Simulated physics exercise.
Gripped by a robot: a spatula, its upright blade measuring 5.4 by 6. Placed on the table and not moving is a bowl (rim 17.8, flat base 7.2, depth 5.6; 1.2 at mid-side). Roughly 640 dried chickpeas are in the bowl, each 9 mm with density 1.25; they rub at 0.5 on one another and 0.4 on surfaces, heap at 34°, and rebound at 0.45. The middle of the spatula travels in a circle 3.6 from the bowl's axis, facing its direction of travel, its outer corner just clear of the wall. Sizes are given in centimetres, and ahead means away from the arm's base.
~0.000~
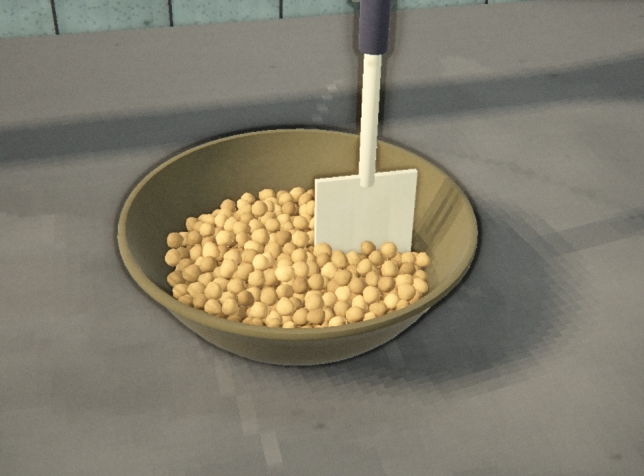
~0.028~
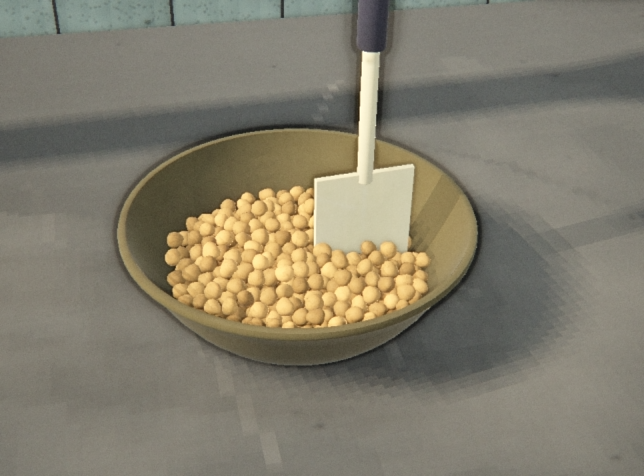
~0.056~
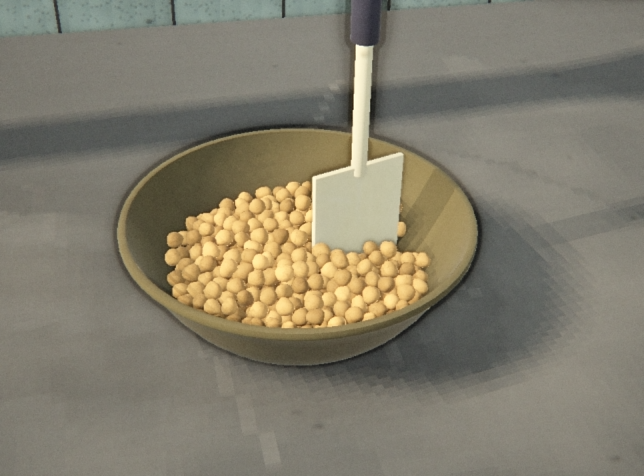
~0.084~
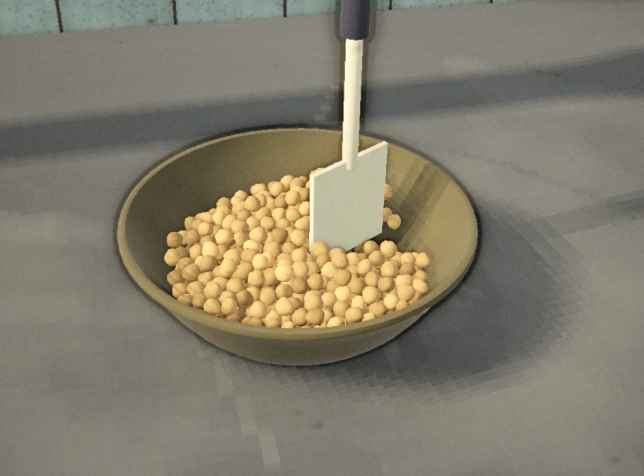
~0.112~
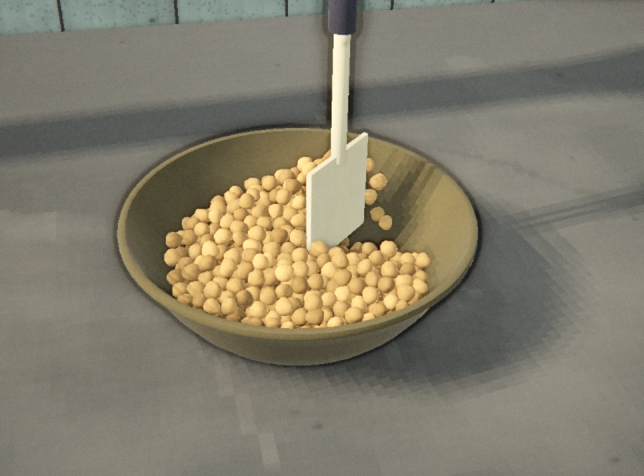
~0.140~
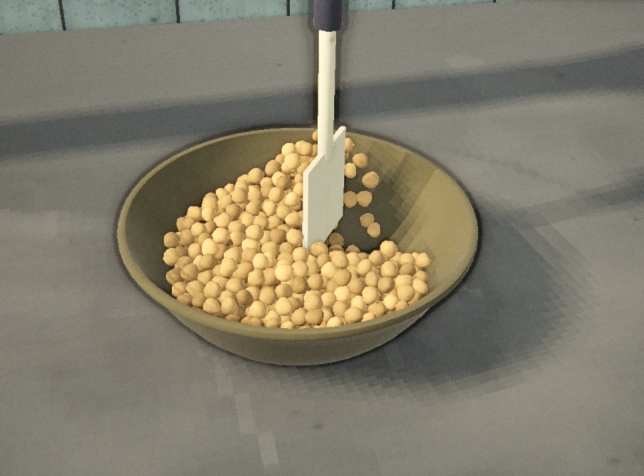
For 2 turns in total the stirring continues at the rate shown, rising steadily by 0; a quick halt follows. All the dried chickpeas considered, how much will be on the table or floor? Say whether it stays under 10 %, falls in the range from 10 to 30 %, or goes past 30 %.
The share falls from 10 to 30 %.
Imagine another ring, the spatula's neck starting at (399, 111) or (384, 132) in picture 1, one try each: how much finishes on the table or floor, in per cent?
5 and 20 per cent.
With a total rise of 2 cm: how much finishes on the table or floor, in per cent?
Around 10 percent of it.
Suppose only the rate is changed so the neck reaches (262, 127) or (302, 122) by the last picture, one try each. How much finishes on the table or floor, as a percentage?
Some 55 and 35 per cent respectively.
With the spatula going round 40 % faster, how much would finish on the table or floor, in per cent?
I'd expect about 35 %.
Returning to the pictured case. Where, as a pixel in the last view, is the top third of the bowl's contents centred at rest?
The centre sits around (361, 209) in the last picture.
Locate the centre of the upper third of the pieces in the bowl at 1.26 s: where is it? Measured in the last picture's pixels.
In the last picture it sits around (266, 300).
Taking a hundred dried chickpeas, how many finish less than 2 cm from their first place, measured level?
Result: Close to 5 per cent of the load.
After 0.70 s, 318° round, highest piece 8 above the table; 576 in the bowl, 55 on the table or floor, 9 in flight or on the tool.
After 1.26 s, 220° round, highest piece 7 above the table; 530 in the bowl, 106 on the table or floor, 4 in flight or on the tool.
After 1.74 s, 0° round, highest piece 6 above the table; 510 in the bowl, 130 on the table or floor.
After 2.44 s, 0° round, highest piece 6 above the table; 510 in the bowl, 130 on the table or floor.
In the end, 510 in the bowl, 130 on the table or floor. That is 20 % on the table or floor.
